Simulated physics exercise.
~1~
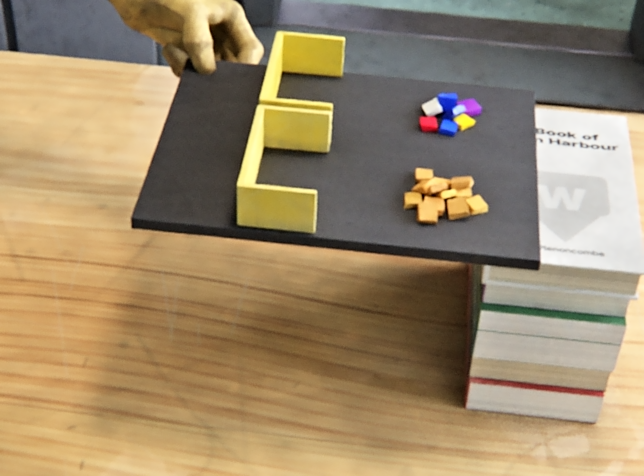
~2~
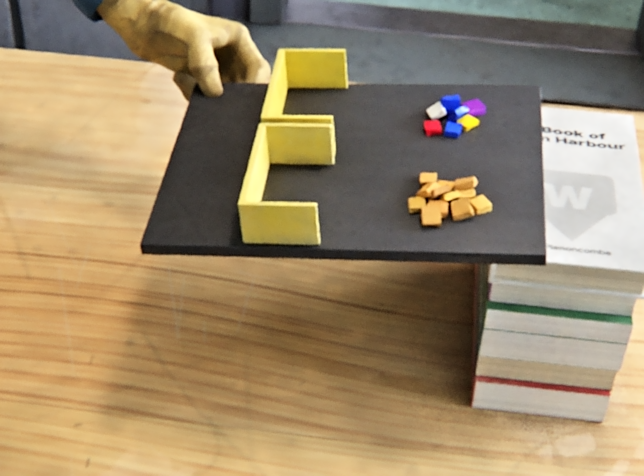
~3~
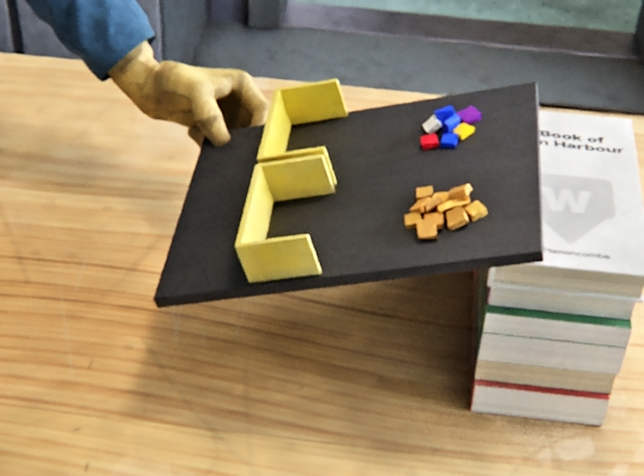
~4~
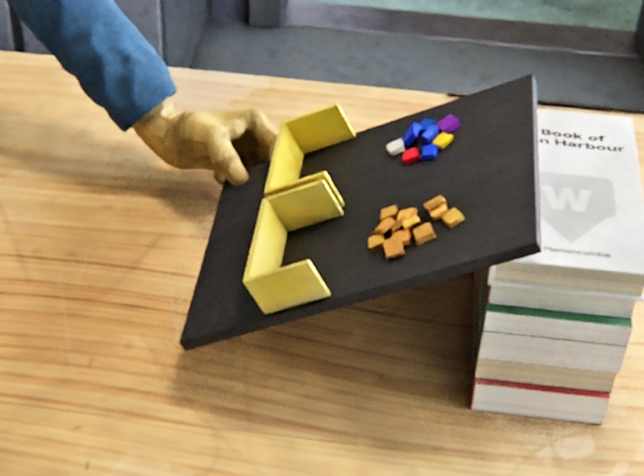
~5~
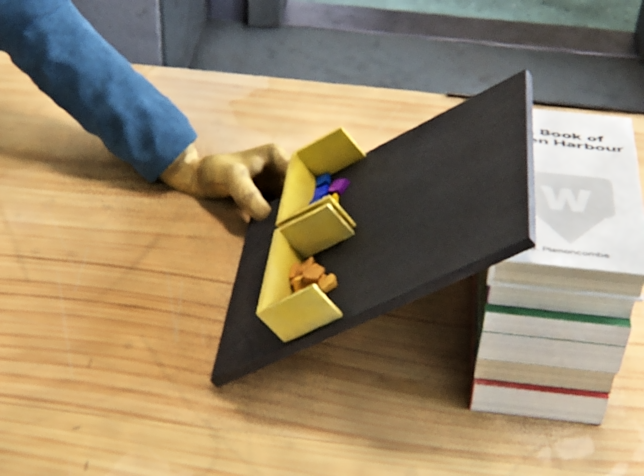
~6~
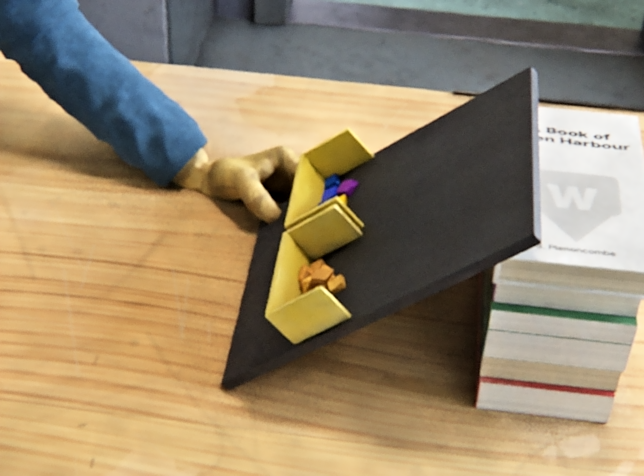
To begin with, a hand holds up the left end of a black board whose right end rests on a stack of books, with orange pieces at the front and mixed coloured pieces behind. The hand lowers its end, and the board begins to slope while both handfuls stay put. As the slope steepens, both groups start sliding down to the left. They reach the yellow barriers and stop against them. Finally the board rests as a steep ramp, the hand still beside its lower end, with each handful gathered behind its own barrier.
